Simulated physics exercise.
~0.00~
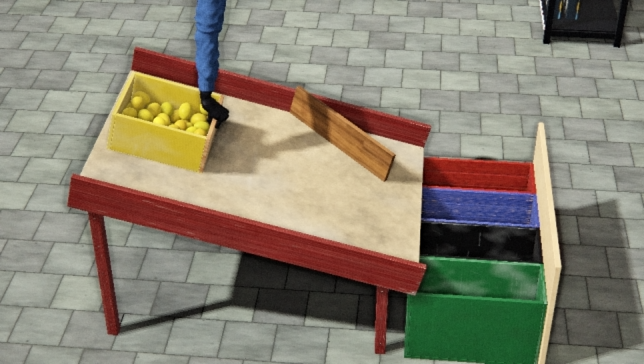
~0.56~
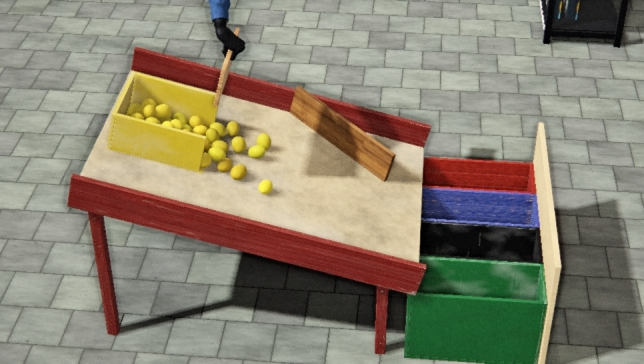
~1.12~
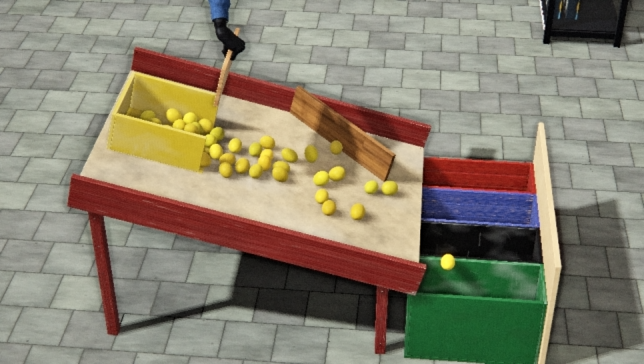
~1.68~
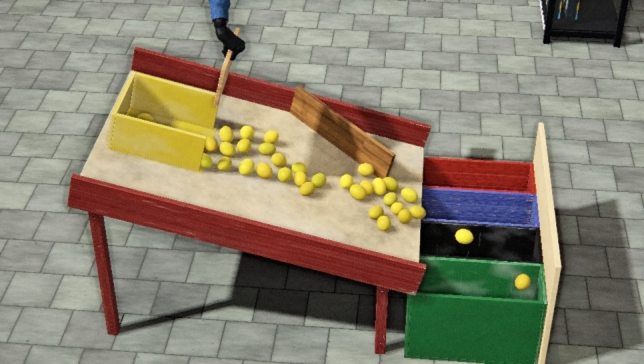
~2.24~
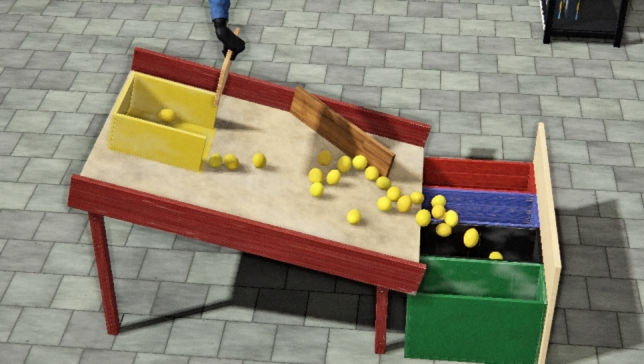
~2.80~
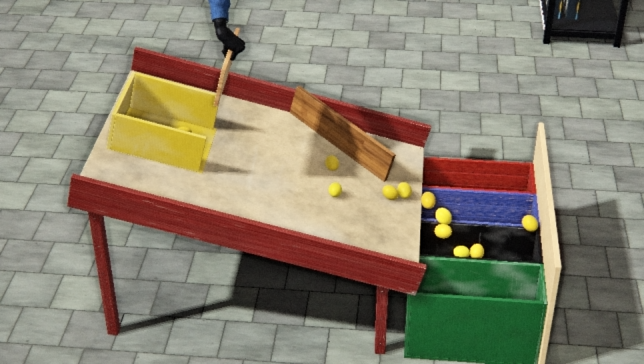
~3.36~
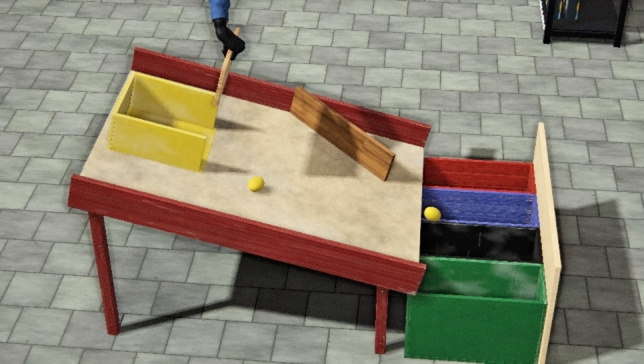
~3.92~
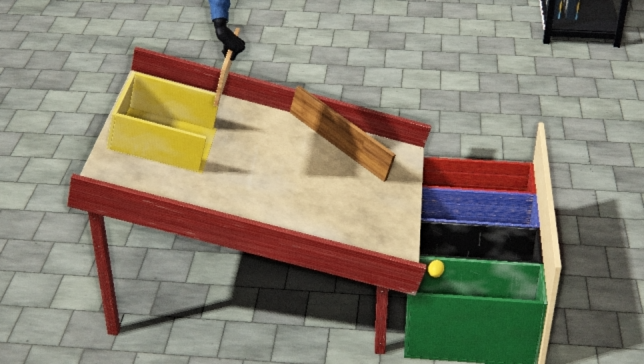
Gloved hand lifting a gate from a yellow pen, lemons rolling down a sloped table past an angled board into coloured bins.
